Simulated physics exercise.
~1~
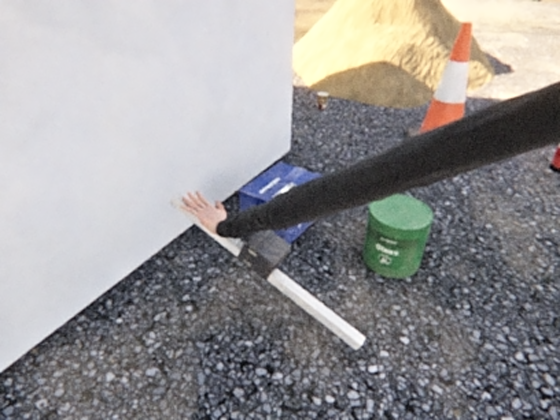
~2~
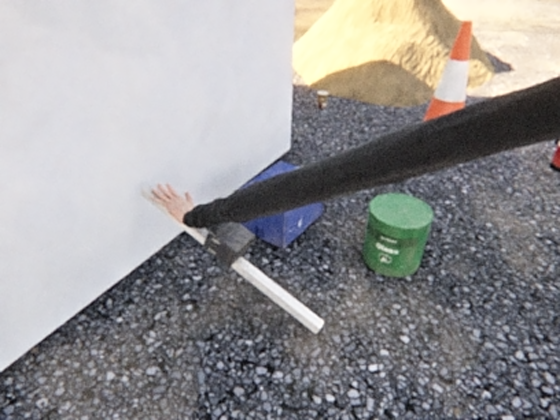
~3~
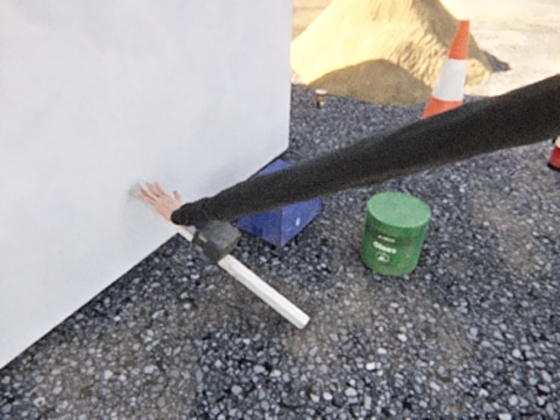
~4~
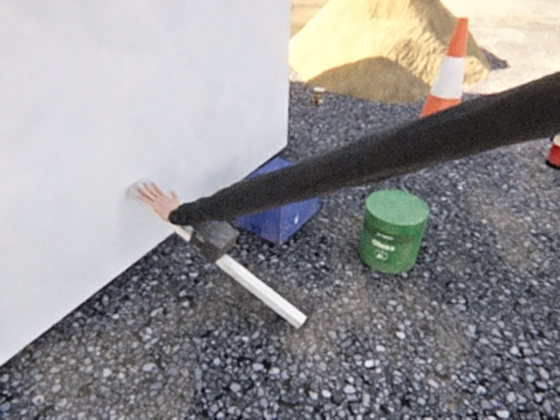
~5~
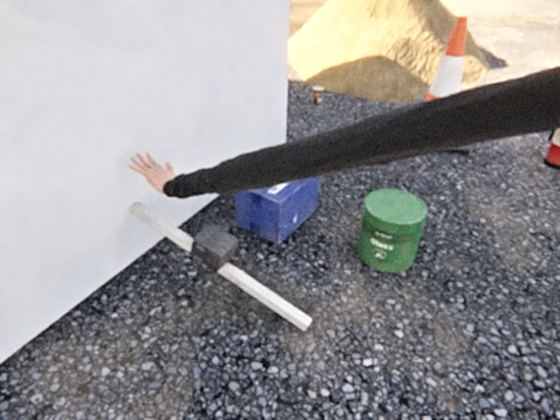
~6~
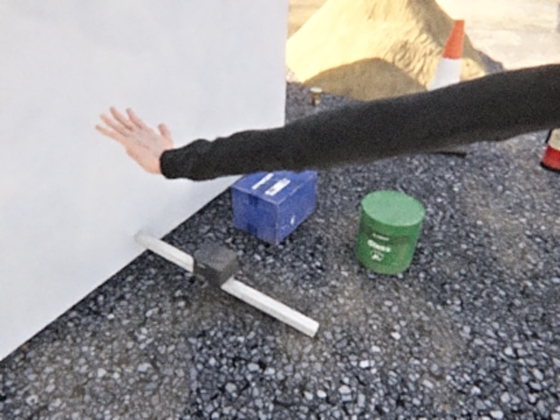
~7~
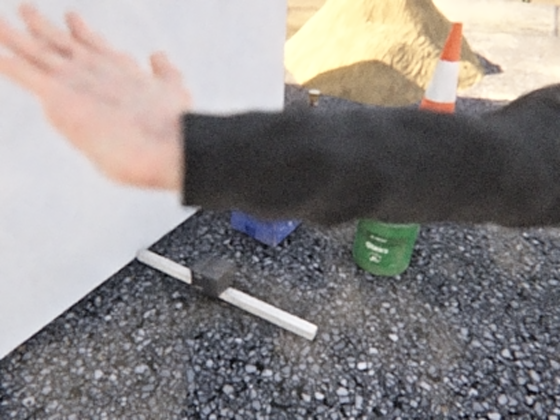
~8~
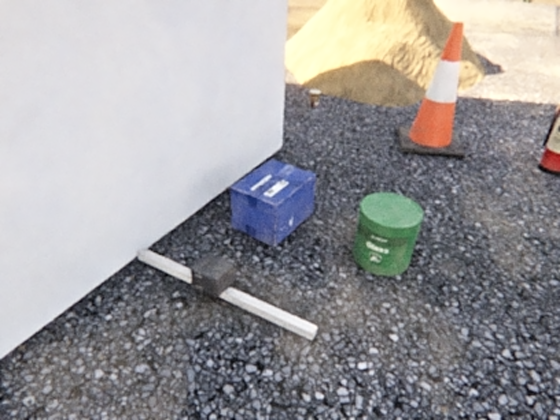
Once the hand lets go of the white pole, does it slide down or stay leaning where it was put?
It slides down. Its upper end drops along the wall until the pole rests low at the foot of it.
